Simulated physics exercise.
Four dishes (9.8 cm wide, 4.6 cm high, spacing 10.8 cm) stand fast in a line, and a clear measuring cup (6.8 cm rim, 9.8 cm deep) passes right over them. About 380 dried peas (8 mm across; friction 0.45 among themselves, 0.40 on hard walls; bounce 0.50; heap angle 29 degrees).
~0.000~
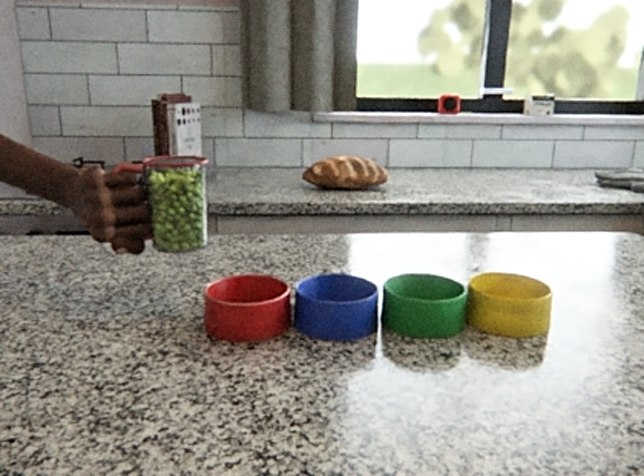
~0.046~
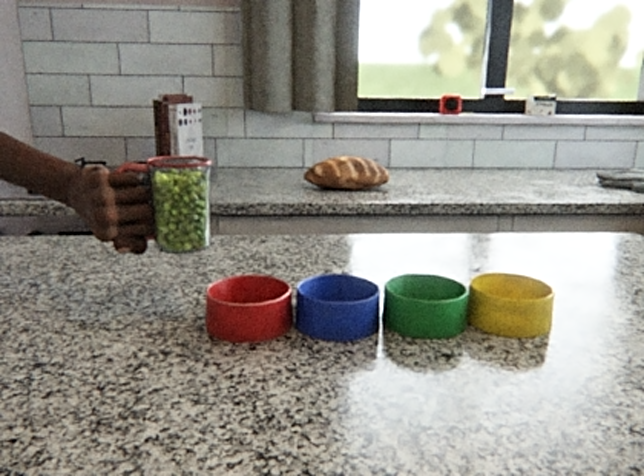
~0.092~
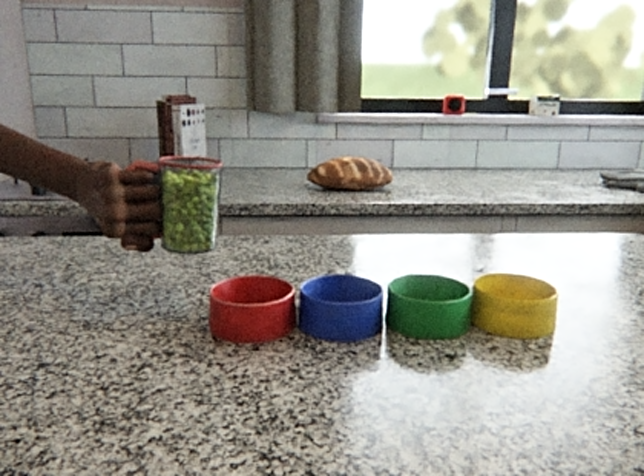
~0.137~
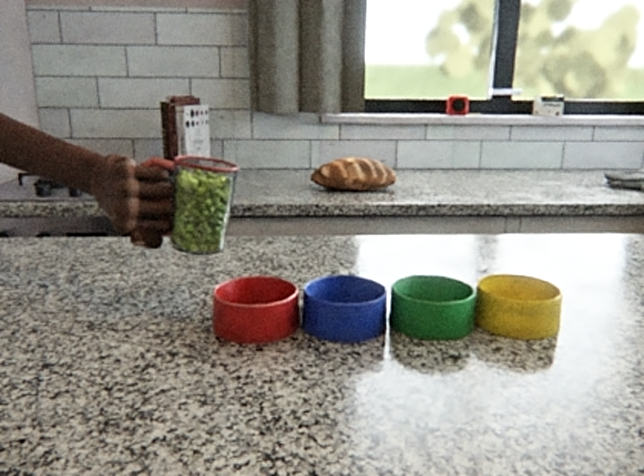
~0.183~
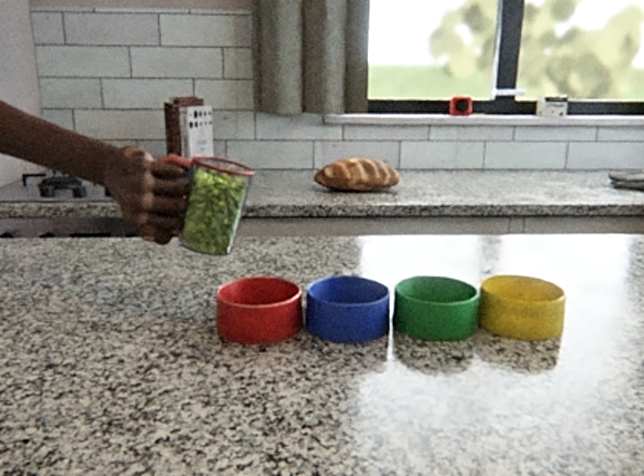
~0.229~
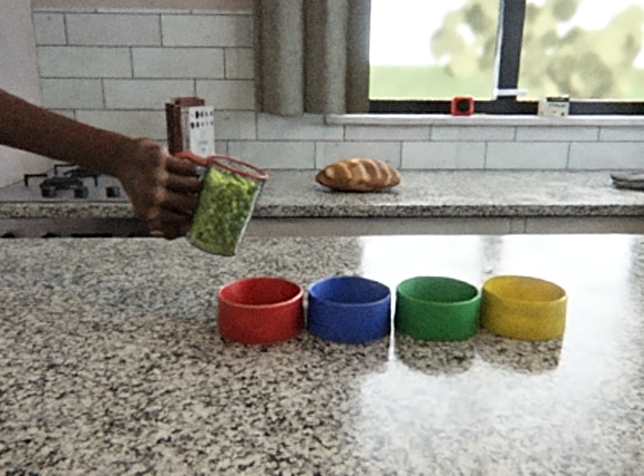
Hand holding a clear measuring cup of green peas, moving it slightly right and tilting it rightward near four coloured dishes.
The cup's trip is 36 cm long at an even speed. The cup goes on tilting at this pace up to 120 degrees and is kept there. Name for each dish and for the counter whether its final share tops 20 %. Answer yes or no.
Red no, blue no, green yes, yellow yes, counter no.
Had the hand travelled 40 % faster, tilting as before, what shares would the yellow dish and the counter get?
Then: Yellow 70, counter 20.
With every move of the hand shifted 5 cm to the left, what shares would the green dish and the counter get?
In that case green 80, counter 10.
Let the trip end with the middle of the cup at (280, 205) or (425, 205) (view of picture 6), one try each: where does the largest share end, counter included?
The winner: Blue, then green.
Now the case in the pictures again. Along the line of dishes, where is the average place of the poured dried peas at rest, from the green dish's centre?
Some 5 cm to the right.
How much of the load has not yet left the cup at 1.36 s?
Roughly 5 per cent.
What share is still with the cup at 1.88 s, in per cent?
Some 0 per cent of the load.
Then, at 0.91 s, tilt 101 degrees; cup holds 90 %, green 5 %.
After 1.36 s, tilt 120 degrees; cup holds 5 %, green 65 %, yellow 15 %.
After 1.88 s, tilt 120 degrees; cup holds 0 %, green 60 %, yellow 25 %.
At rest (2.2 s), red 0 %, blue 0 %, green 60 %, yellow 25 %, counter 10 %.
